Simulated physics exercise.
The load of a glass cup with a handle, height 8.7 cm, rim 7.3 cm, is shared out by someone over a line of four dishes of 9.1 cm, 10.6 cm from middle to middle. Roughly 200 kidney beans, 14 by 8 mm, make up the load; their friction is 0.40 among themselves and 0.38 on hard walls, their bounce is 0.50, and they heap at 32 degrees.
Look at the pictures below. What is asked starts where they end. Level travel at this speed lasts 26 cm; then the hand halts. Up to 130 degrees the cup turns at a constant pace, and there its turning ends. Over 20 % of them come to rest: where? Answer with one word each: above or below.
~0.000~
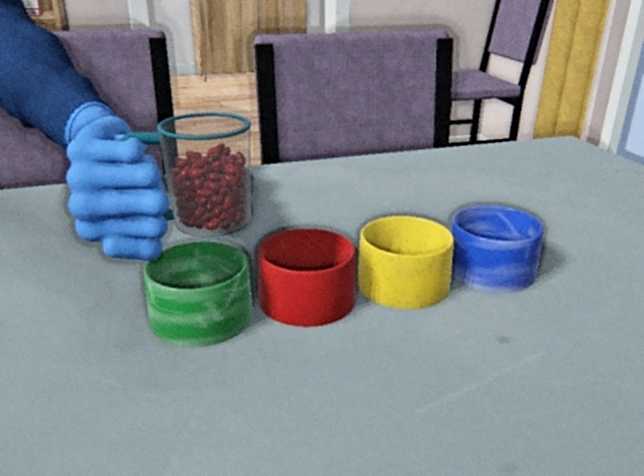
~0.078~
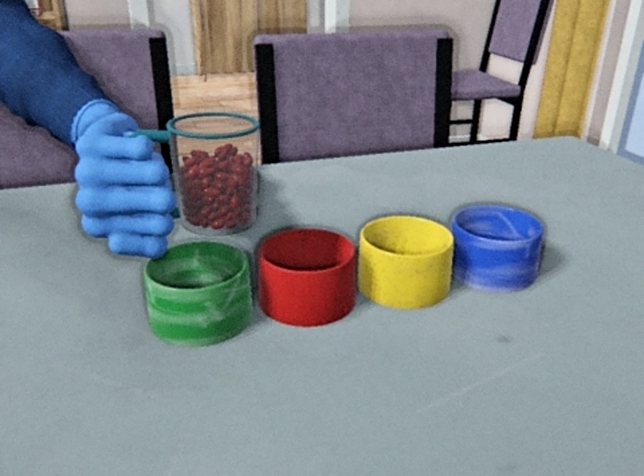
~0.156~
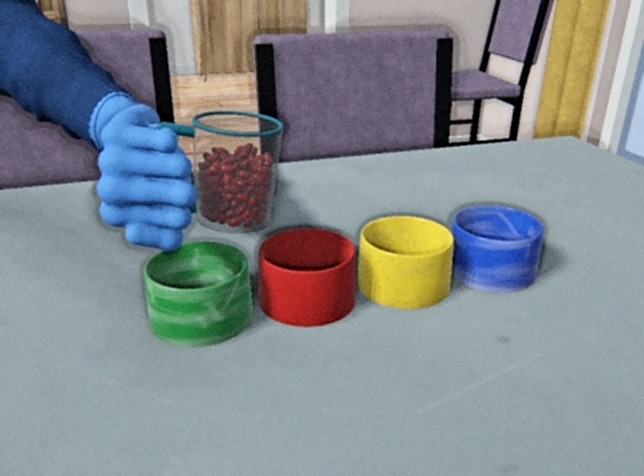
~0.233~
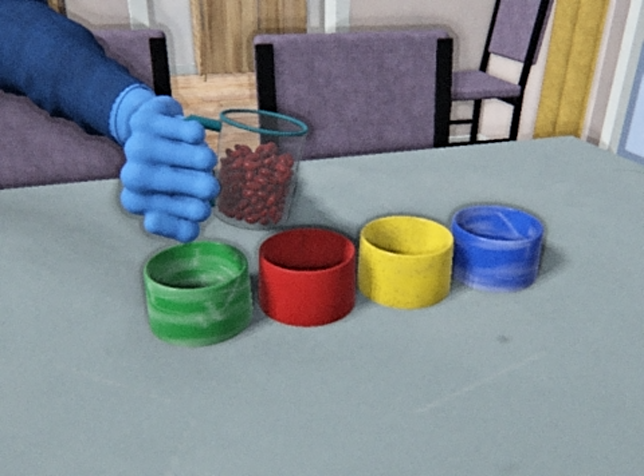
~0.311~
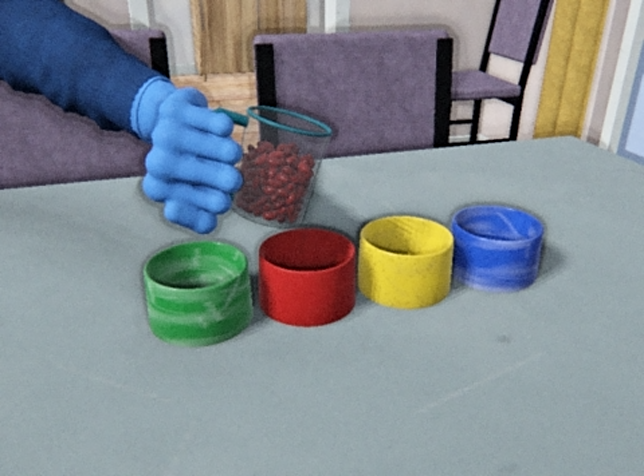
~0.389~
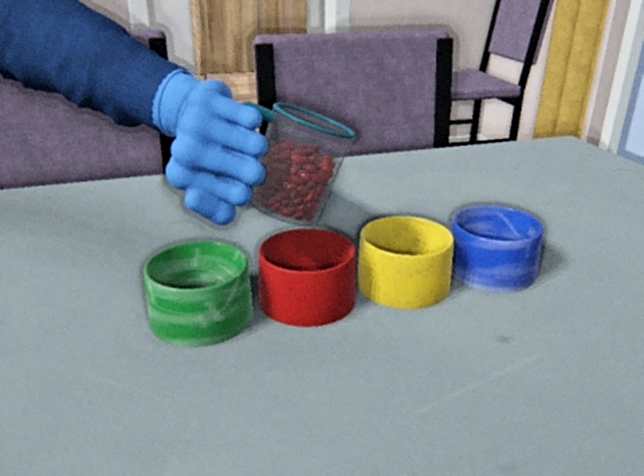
Red below, blue above, green below, yellow below, counter below.
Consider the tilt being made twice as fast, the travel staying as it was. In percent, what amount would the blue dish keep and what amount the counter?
Blue 100, counter 0.
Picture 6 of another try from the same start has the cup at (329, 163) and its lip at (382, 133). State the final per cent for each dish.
The red dish keeps 0, the blue one 100, the green one 0 and the yellow one 0.
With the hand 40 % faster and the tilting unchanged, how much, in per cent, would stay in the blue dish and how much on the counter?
In that case: Blue 100, and counter 0.
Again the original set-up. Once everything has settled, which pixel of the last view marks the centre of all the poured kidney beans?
Roughly (498, 250).
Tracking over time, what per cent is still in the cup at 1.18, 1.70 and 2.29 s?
Approx. 100 / 90 / 0 percent.
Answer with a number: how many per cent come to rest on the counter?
Close to 0 per cent, give or take.
After 1.18 s, tilt 72 degrees; cup holds 100 %.
After 1.70 s, tilt 106 degrees; cup holds 90 %, blue 10 %.
After 2.29 s, tilt 130 degrees; cup holds 0 %, blue 100 %.
In the end, at 2.7 s, red 0 %, blue 100 %, green 0 %, yellow 0 %, counter 0 %.
